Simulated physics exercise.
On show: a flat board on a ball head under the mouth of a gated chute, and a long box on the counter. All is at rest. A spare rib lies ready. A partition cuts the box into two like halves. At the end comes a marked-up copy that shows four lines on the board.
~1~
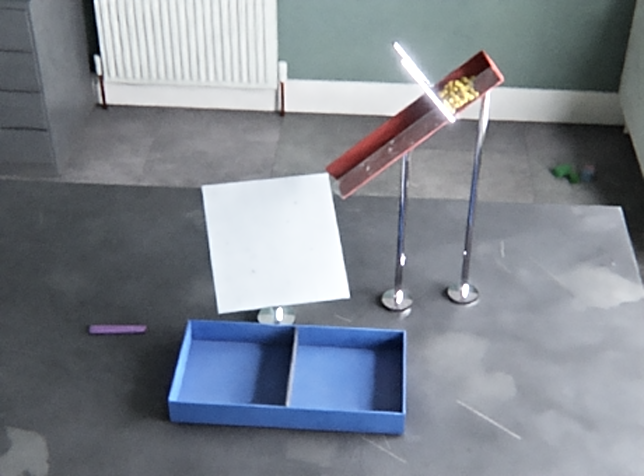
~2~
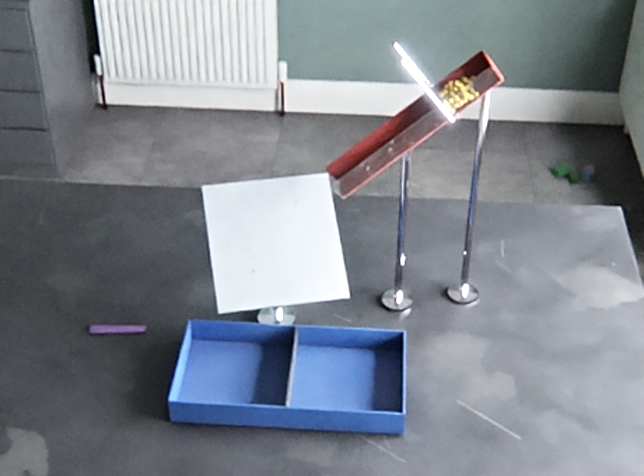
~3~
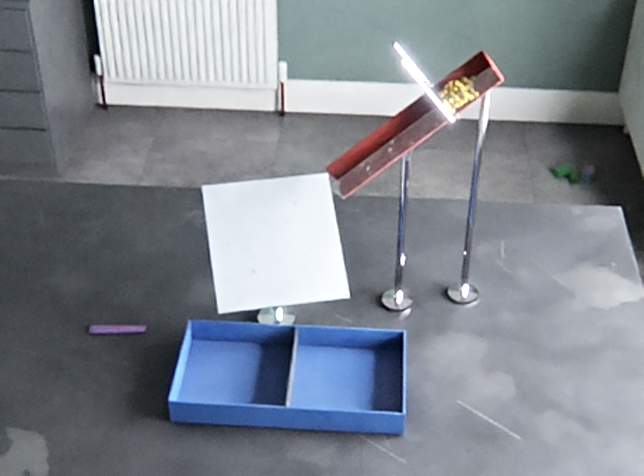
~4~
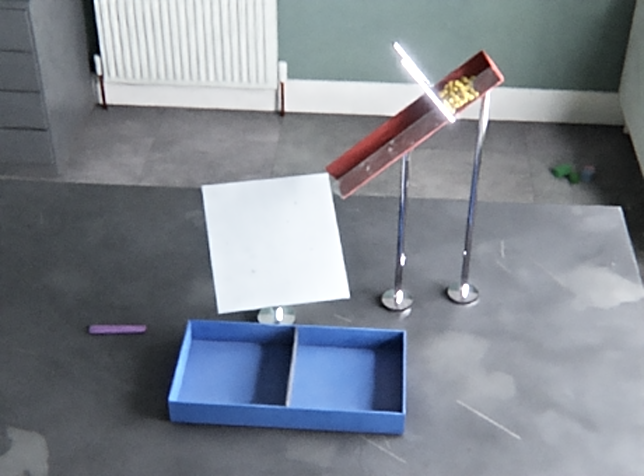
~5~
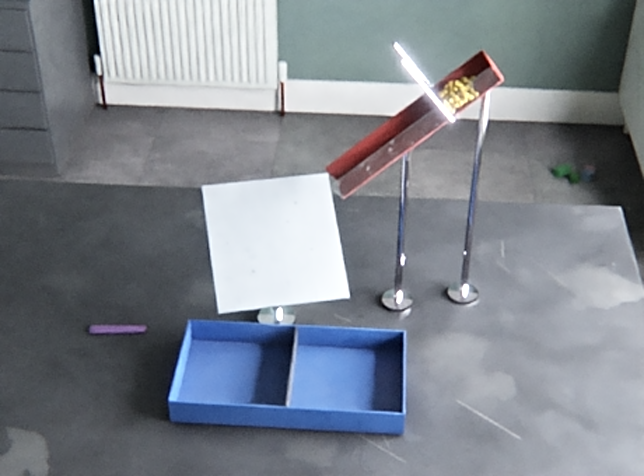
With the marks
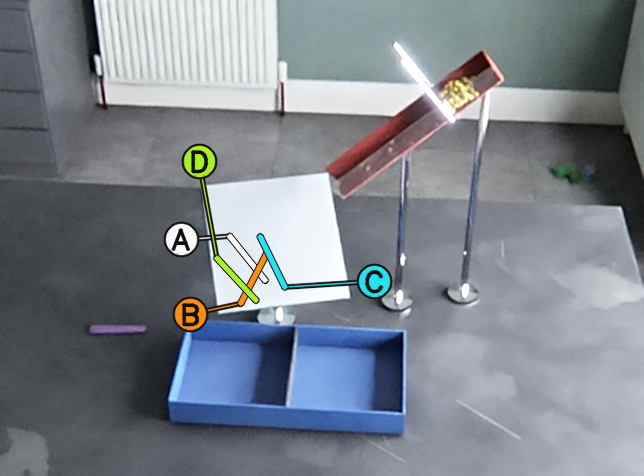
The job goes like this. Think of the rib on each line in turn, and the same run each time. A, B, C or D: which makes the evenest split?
Go for A.
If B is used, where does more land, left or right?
More lands on the left.
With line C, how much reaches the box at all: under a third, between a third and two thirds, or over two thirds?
It is over two thirds.
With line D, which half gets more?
More lands on the left.
On the marked copy, line A from (229, 236) to (265, 280); line B from (266, 253) to (240, 303); line C from (260, 236) to (284, 287); line D from (216, 258) to (256, 300).
With A, of what is caught, close to half in the left half, close to half in the right.
With B, of what is caught, the bulk in the left half, close to a quarter in the right.
With C, of what is caught, a small share in the left half, all but a few in the right.
With D, of what is caught, the bulk in the left half, close to a quarter in the right.
